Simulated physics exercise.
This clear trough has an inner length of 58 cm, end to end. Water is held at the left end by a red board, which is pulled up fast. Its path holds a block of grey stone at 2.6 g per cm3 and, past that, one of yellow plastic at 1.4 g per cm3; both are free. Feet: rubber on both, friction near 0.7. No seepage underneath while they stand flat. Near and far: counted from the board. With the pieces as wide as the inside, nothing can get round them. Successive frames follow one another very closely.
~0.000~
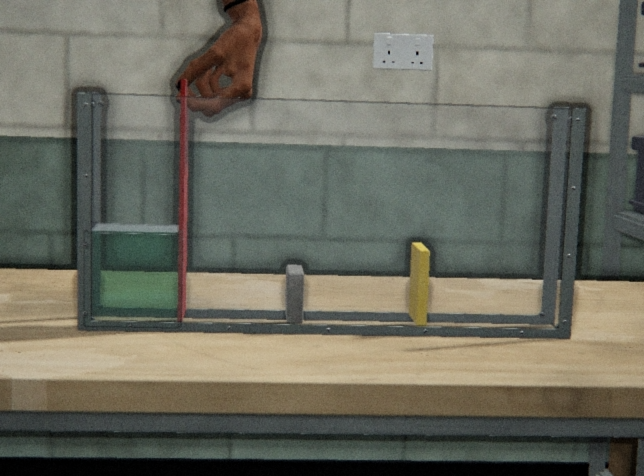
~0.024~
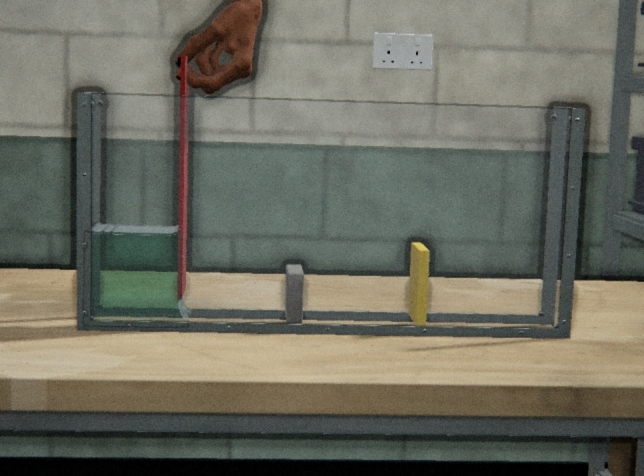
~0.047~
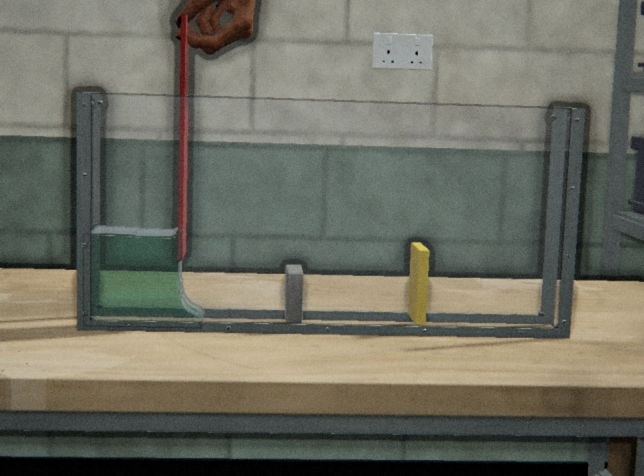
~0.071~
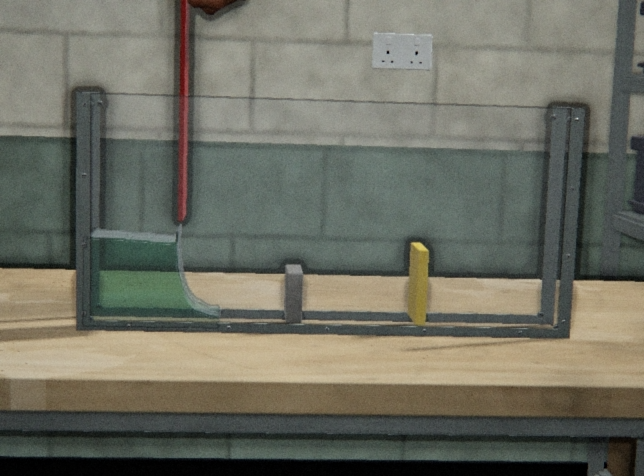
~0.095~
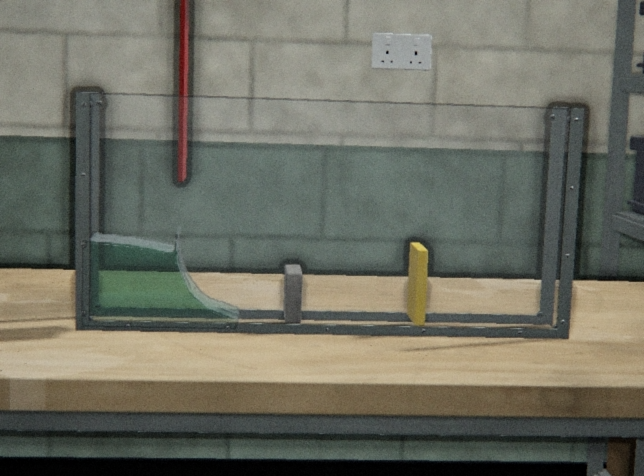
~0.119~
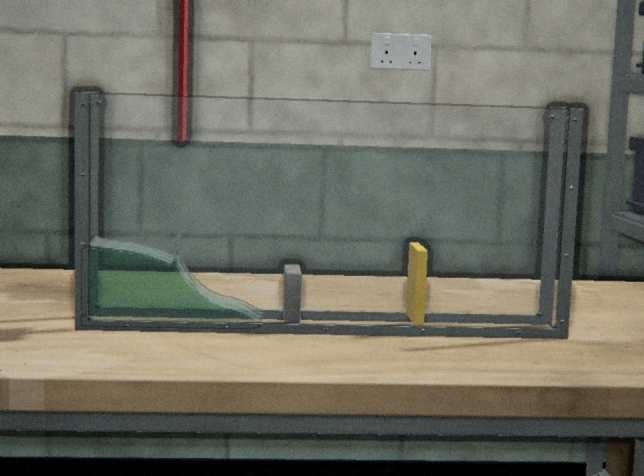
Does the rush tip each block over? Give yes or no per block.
Near one - yes, far one - yes.
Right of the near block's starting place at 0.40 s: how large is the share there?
It comes to around 36 in a hundred.
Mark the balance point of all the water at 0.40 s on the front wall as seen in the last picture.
Look around (241, 299) on the front wall - that's where it is.
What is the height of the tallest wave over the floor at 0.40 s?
Roughly 15.5 cm up.
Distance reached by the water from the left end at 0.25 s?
Roughly 26 centimetres out.
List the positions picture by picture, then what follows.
Level at the left end (97, 233); front at (177, 320); board bottom (180, 321); the near block's top is at (296, 277); the far block's top is at (425, 255), in the first frame.
Level at the left end (96, 233); front at (185, 320); board bottom (180, 298), in the second frame.
Level at the left end (96, 235); front at (199, 320); board bottom (180, 259), in the third frame.
Level at the left end (95, 239); front at (218, 320); board bottom (180, 220), in the fourth frame.
Level at the left end (95, 243); front at (237, 321); board bottom (180, 180), in the fifth frame.
Level at the left end (94, 248); front at (258, 321); the board is clear; the near block's top is at (294, 276); the far block's top is at (423, 255), in the sixth frame.
Then, 0.25 s in, the front has run 26 cm from the left wall, the near block leans 10° and the far block is upright.
Then, 0.40 s in, the near block lies flat and the far block is upright.
Then, 0.64 s in, the near block lies flat and the far block is upright.
Finally, the near block lies flat and the far block lies flat; 26 per cent of the water is past where the far block first stood.
